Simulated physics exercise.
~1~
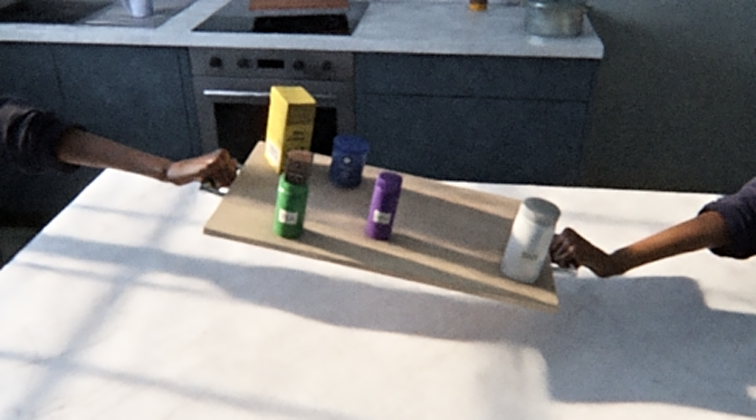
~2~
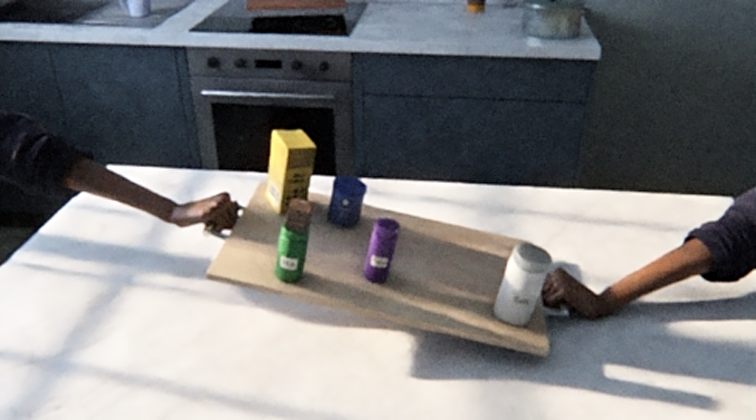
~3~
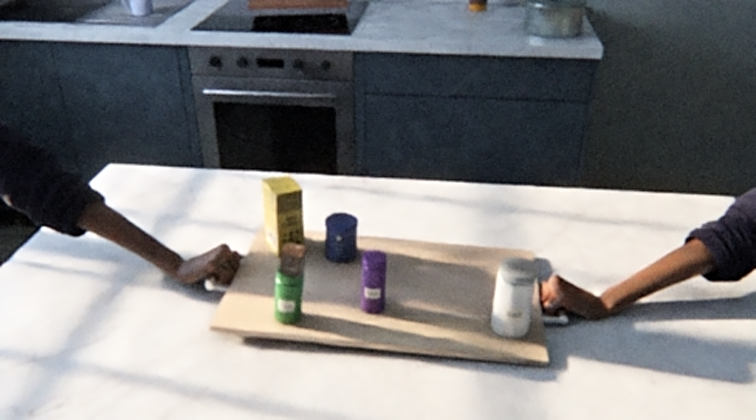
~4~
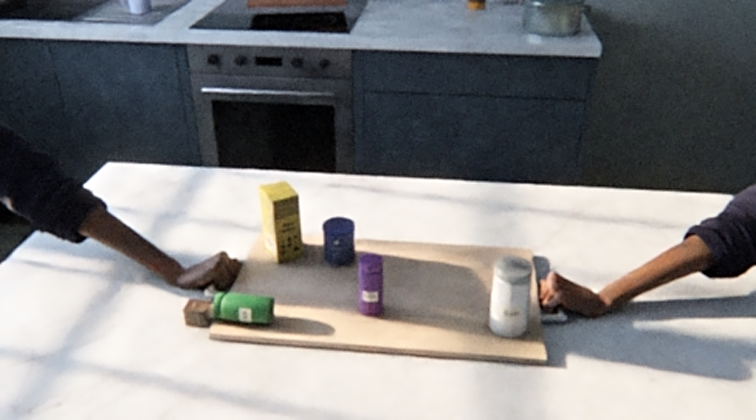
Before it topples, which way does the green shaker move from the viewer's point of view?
The green shaker moves down, riding on the tray as the hands bring it to the table.
